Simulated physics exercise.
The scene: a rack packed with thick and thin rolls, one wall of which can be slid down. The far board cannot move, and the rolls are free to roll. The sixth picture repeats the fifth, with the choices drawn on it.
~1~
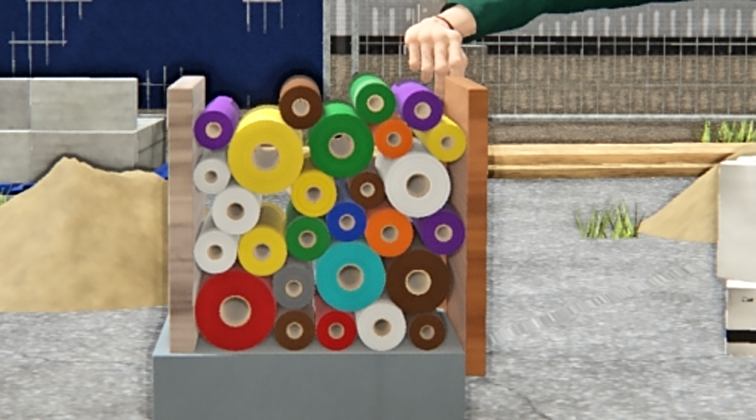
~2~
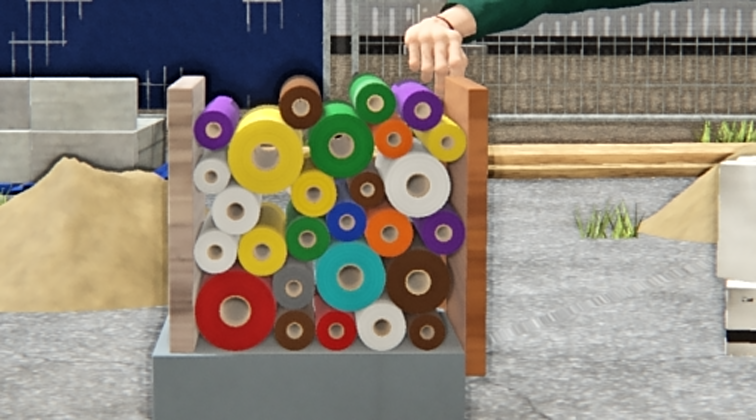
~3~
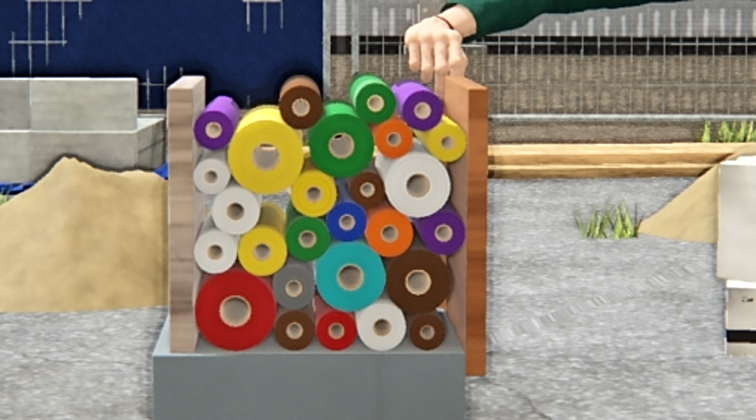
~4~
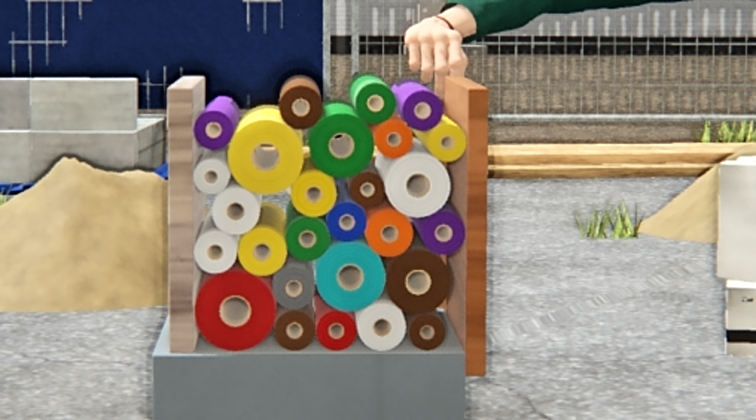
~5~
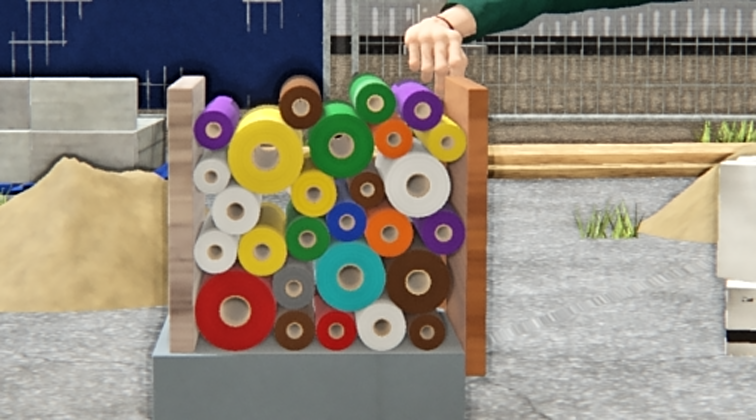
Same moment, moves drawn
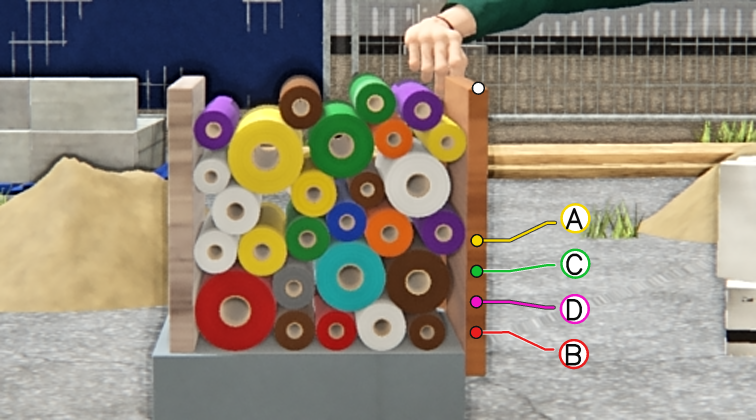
A hand in a green sleeve rests on top of the right wooden side board of a rack outdoors, seen straight on from a fixed view, with gravel, sand piles and a fence behind. Between two upright boards on a grey base sit thick and thin rolls, a large red one lower left, yellow and green ones above, turquoise and brown lower right. Nothing visibly moves, neither hand, board nor rolls.
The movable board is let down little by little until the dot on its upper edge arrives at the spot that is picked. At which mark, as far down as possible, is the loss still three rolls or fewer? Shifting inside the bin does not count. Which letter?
It can be let down to A.
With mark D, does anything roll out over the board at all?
At D: Yes.
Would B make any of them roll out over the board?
At B: Yes.
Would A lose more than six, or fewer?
At A, fewer than six.
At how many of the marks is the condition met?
One of them.
On the copy, A at (477, 240); B at (476, 332); C at (476, 271); D at (476, 302); the white dot at (478, 88).
On A. First, top of the board (467, 156).
Then, top of the board (466, 235).
Finally, top of the board (466, 239), two out over the board.
By contrast, B more than three out over the board; C more than three out over the board; D more than three out over the board.
